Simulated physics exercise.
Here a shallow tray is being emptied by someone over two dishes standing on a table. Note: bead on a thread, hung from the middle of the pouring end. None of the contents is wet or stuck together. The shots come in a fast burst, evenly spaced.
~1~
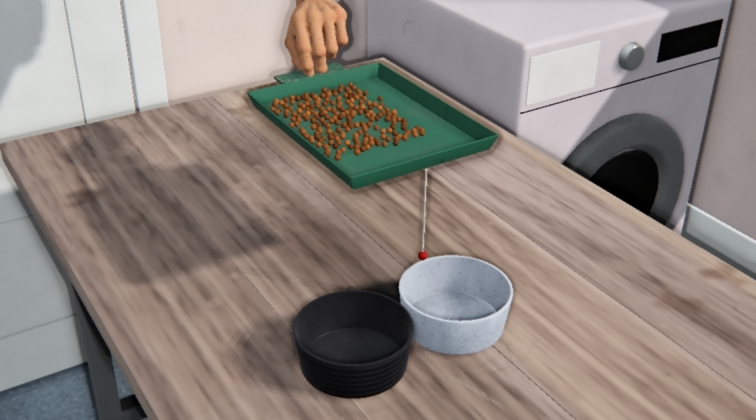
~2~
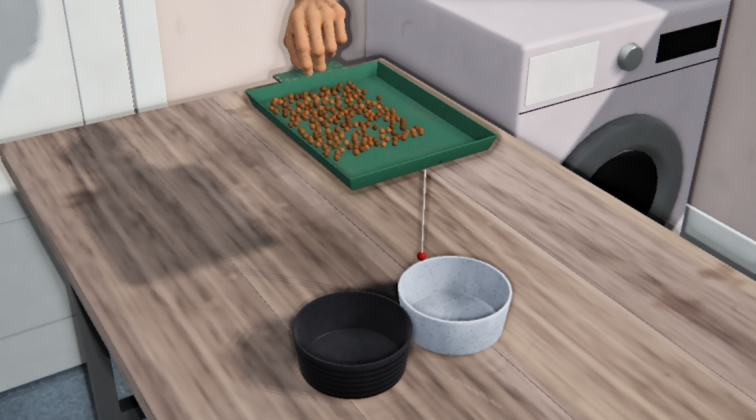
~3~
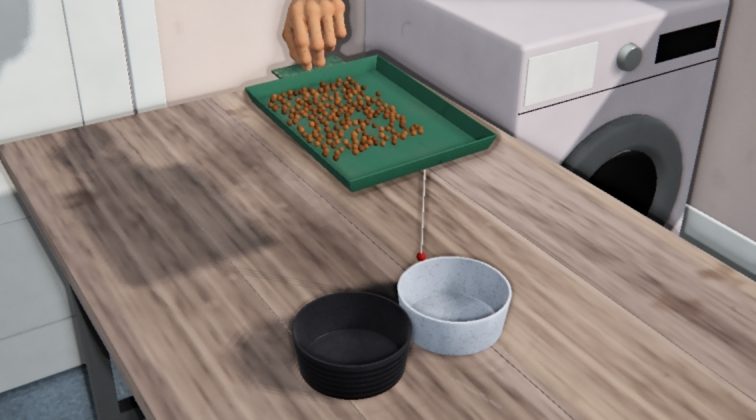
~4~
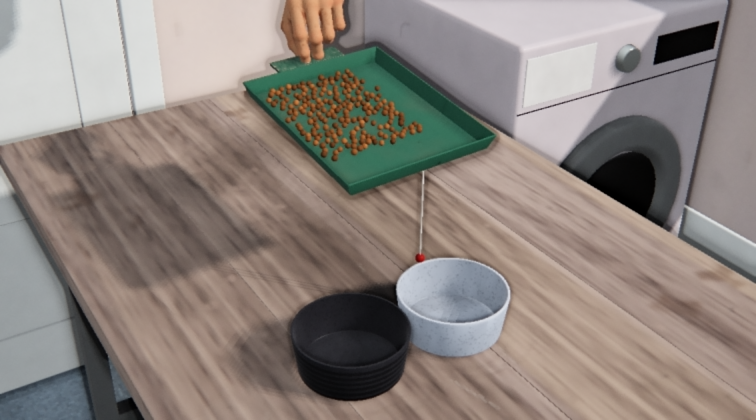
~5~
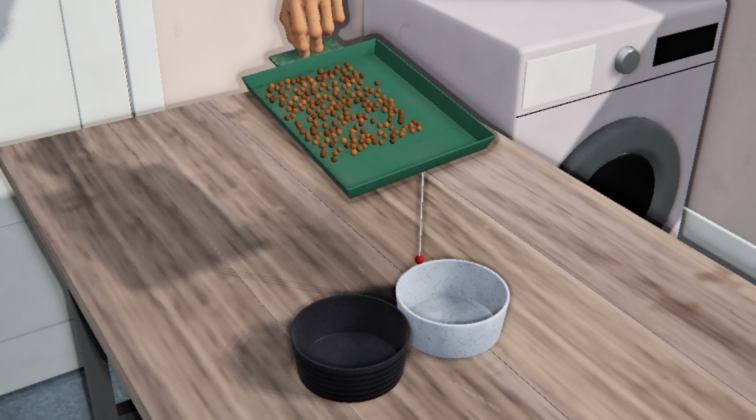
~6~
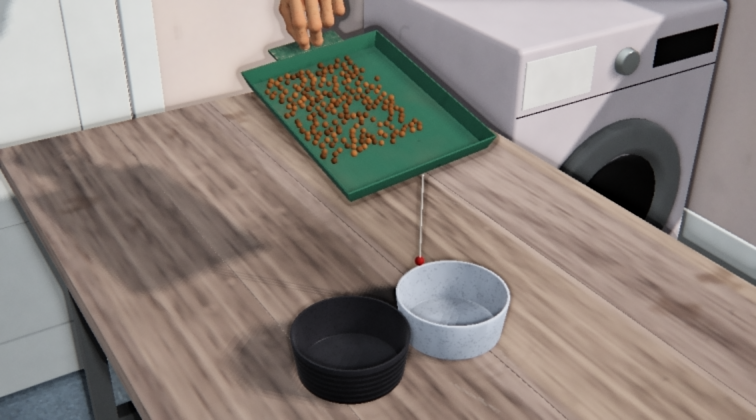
A hand held a green tray of small brown cereal balls above a wooden table with a black bowl and a pale one, and slowly tilted it slightly, its near left corner dipping lowest.
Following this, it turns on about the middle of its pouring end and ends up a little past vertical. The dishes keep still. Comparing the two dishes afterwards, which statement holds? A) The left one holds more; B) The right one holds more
Answer: A.
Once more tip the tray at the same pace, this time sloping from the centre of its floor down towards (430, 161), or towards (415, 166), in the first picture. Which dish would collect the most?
The rightmost dish; the rightmost dish.
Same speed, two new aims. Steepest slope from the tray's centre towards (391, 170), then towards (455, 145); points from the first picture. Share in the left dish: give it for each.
I'd expect around 70 in a hundred first and around 0 in a hundred second.
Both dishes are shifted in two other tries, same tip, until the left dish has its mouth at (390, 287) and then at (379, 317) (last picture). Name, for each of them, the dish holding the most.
Results - the dish on the left side first, the dish on the left side second.
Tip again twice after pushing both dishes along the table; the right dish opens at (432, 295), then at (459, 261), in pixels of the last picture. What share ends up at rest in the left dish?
Respectively 50 % and 100 %.
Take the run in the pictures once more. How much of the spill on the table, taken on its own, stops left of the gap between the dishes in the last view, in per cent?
Left share: Some 90 per cent.
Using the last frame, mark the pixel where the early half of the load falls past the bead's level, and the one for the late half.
Initially about (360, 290); subsequently about (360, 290).
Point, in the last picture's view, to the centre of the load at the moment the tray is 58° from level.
In the last view the centre sits at roughly (361, 180).
Just after the last frame, tray tipped steeply; almost all on the tray; just a few in the left dish; just a few in the air.
A moment on, tray tipped right over; just a few on the tray; the larger part in the left dish; about a tenth outside both; about a tenth in the air.
Further on, tray tipped past a quarter turn; the larger part in the left dish; roughly a quarter outside both.
When it is over, tray tipped past a quarter turn; the larger part in the left dish; not one in the right dish; roughly a quarter outside both.
